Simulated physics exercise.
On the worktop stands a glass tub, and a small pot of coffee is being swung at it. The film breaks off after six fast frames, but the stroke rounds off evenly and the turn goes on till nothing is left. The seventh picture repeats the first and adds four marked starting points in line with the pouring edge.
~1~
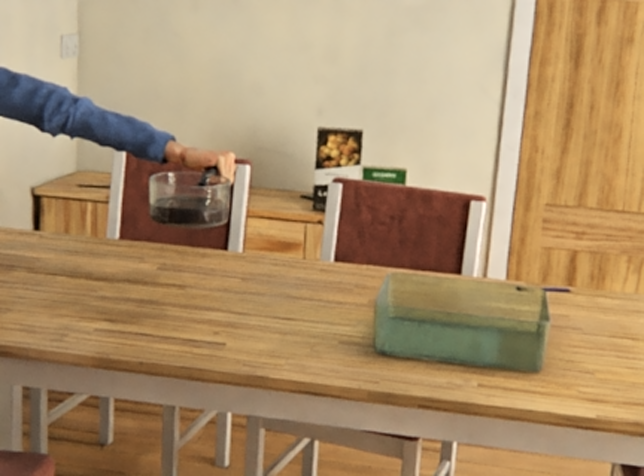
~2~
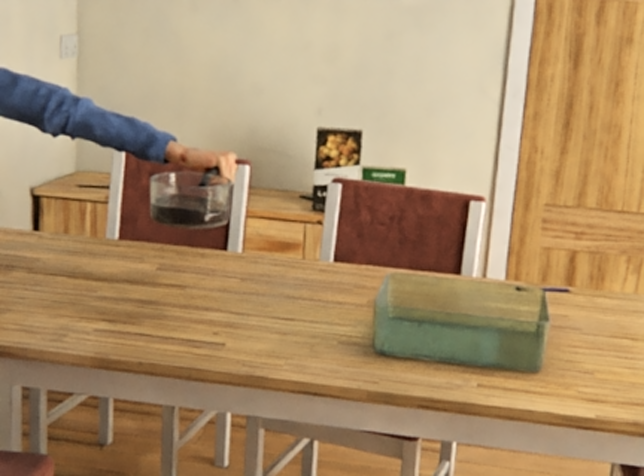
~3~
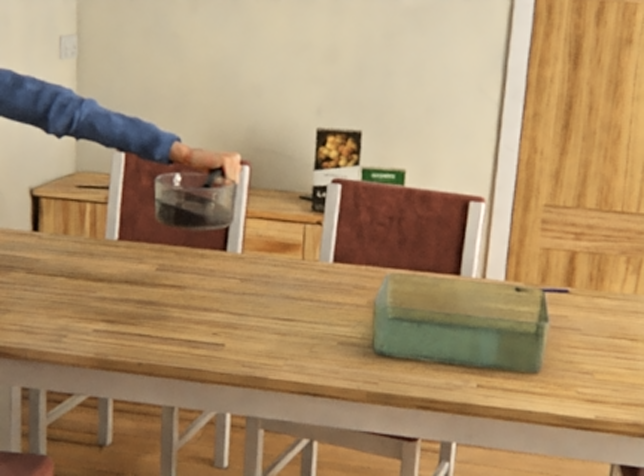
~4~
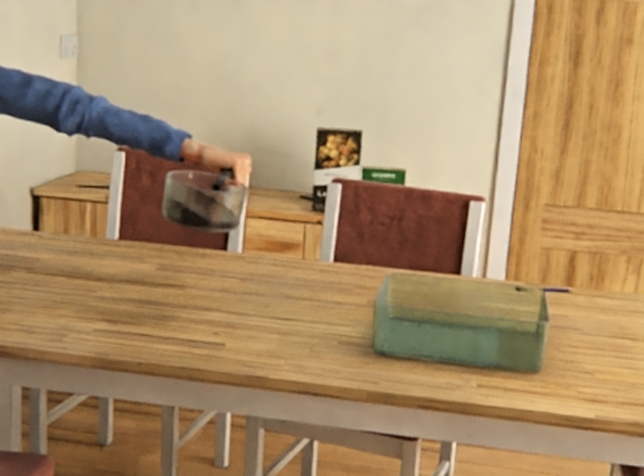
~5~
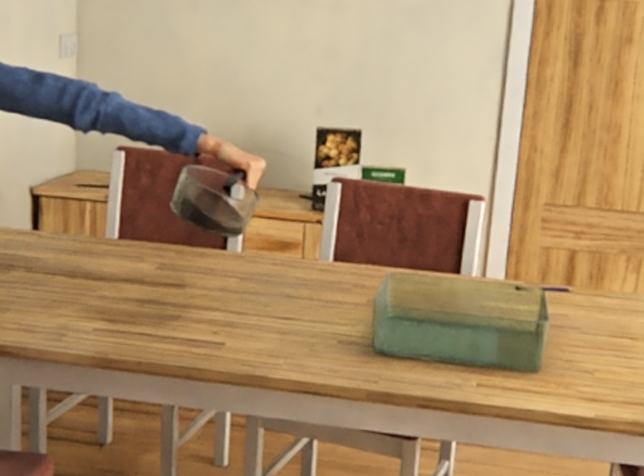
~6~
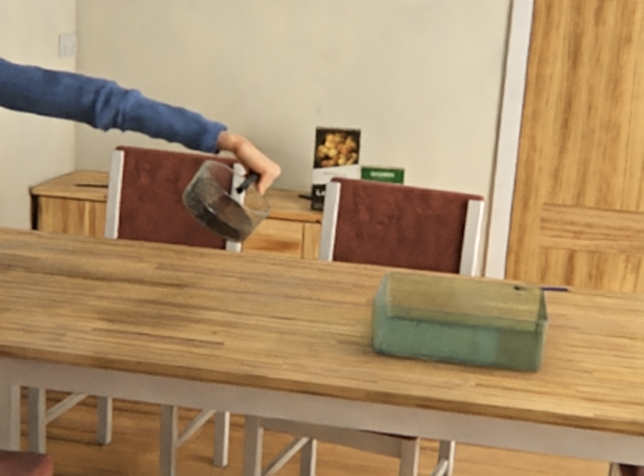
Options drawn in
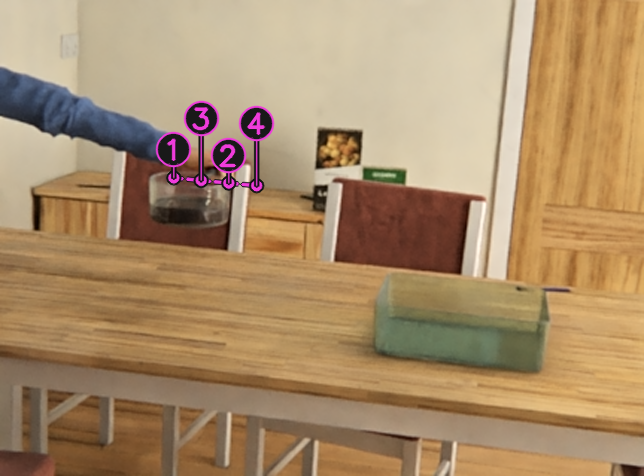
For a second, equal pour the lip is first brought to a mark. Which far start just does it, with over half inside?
Choose 4.
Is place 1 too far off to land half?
Yes, it does.
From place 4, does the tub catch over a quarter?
Yes, clearly.
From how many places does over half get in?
One of them.
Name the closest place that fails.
That would be 2.
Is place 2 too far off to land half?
Yes, it does.
On the marked copy, 1 at (173, 177); 2 at (228, 183); 3 at (201, 180); 4 at (256, 185).
With 1, about 0 % lands in the tub, 100 % falls short.
With 2, about 12 % lands in the tub, 83 % falls short and 5 % goes beside or beyond.
With 3, about 0 % lands in the tub, 94 % falls short and 6 % goes beside or beyond.
With 4, about 79 % lands in the tub, 9 % falls short and 13 % goes beside or beyond.
